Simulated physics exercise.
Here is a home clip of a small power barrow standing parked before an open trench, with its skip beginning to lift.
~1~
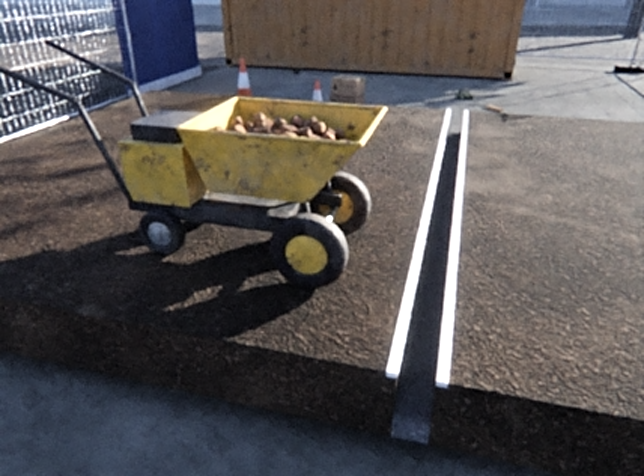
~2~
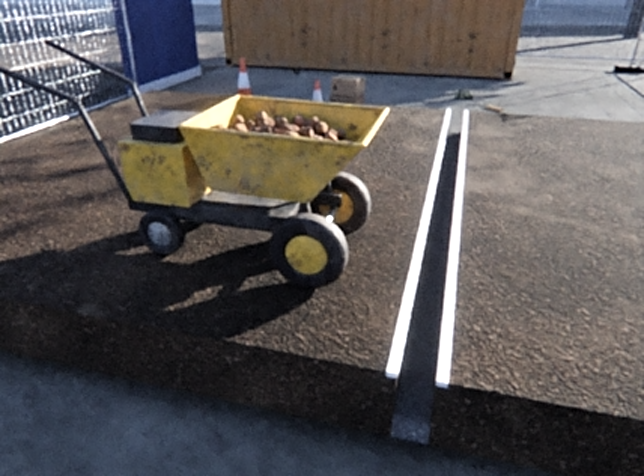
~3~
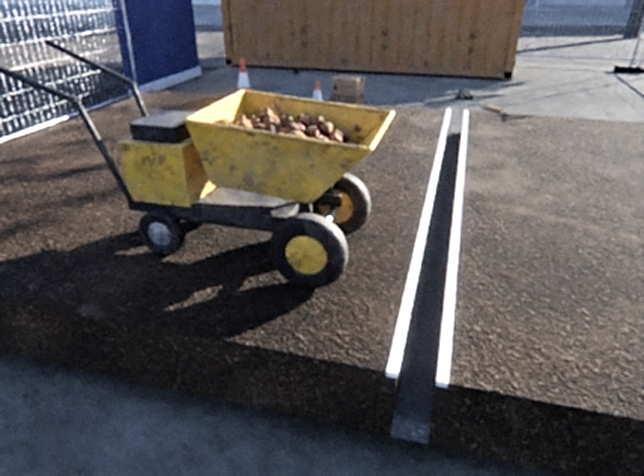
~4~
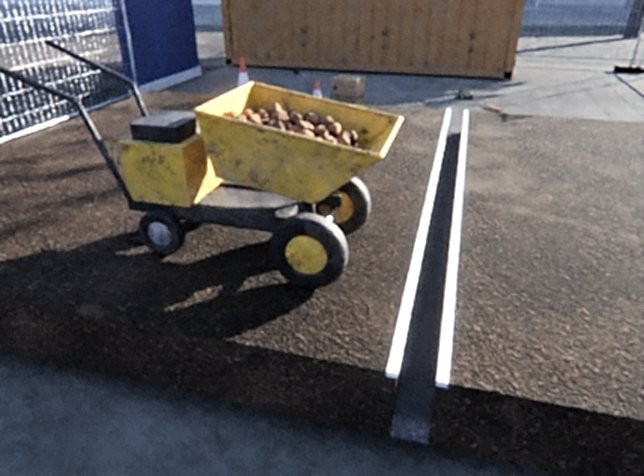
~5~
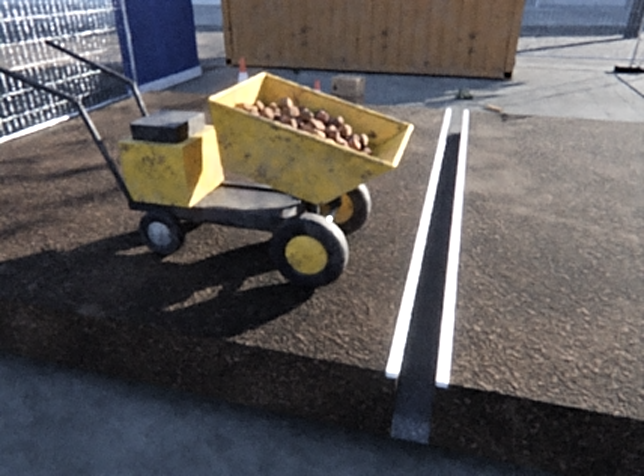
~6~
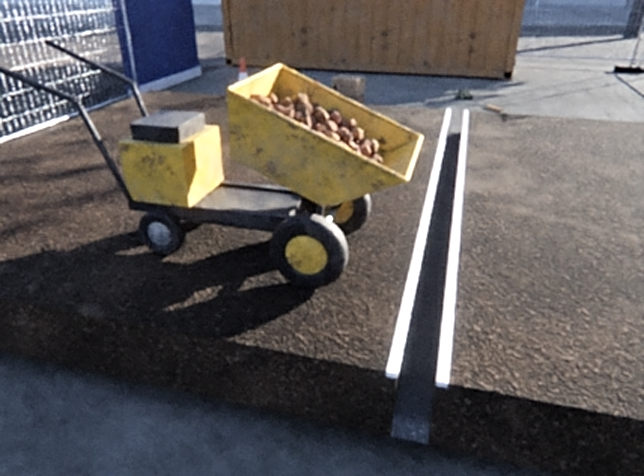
At first, a small yellow power barrow stands parked on dark ground, its skip level and loaded with brown clods, left of a narrow dark trench edged in white. The skip then begins to tilt, its rear rising and its front lip lowering toward the right, until it slants clearly while the wheels stay still.
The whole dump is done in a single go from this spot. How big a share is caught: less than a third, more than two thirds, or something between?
From what I can see, the trench share stays below a third.
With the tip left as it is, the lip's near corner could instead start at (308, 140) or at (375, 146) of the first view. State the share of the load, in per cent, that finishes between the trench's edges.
Approximately 50 per cent and 0 per cent, in that order.
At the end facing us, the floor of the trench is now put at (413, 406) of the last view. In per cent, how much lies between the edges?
I'd guess close to 20 percent.
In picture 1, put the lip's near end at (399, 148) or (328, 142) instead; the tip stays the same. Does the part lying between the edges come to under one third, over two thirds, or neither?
In the first case below one third, in the second case between a third and two thirds.
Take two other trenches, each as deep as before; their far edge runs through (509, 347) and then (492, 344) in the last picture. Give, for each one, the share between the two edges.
100 % and 90 %, give or take.
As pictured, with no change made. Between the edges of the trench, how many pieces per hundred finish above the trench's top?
About 0 %.
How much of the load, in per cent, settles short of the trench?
It works out to roughly 0 percent.
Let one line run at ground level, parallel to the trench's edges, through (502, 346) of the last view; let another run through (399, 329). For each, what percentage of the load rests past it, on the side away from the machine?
In turn 30 and 80 in a hundred.
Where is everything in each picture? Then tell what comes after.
The first picture shows lip of the skip at (360, 145), level; top of the load at (279, 138), clay clods; first edge of the trench at (401, 328); far edge at (446, 336), the trench under half as wide as the skip, and about as deep as wide.
The second picture shows lip of the skip at (363, 146), tipped barely; top of the load at (280, 138).
The third picture shows lip of the skip at (370, 150), tipped barely; top of the load at (268, 131).
The fourth picture shows lip of the skip at (380, 157), tipped a little; top of the load at (272, 126).
The fifth picture shows lip of the skip at (393, 167), tipped clearly; top of the load at (273, 128).
The sixth picture shows lip of the skip at (406, 180), tipped clearly; top of the load at (280, 111); first edge of the trench at (401, 328); far edge at (446, 336).
Soon, skip tipped steeply; all in the skip.
A while on, skip tipped right over; about two thirds in the skip; a stray few in or heaped over the trench; about a third beyond it; a stray few falling.
Towards the end, skip tipped right over; about a quarter in the skip; about a quarter in or heaped over the trench; about two thirds beyond it.
Finally, skip tipped right over; about a quarter in the skip; about a quarter in or heaped over the trench; about two thirds beyond it.
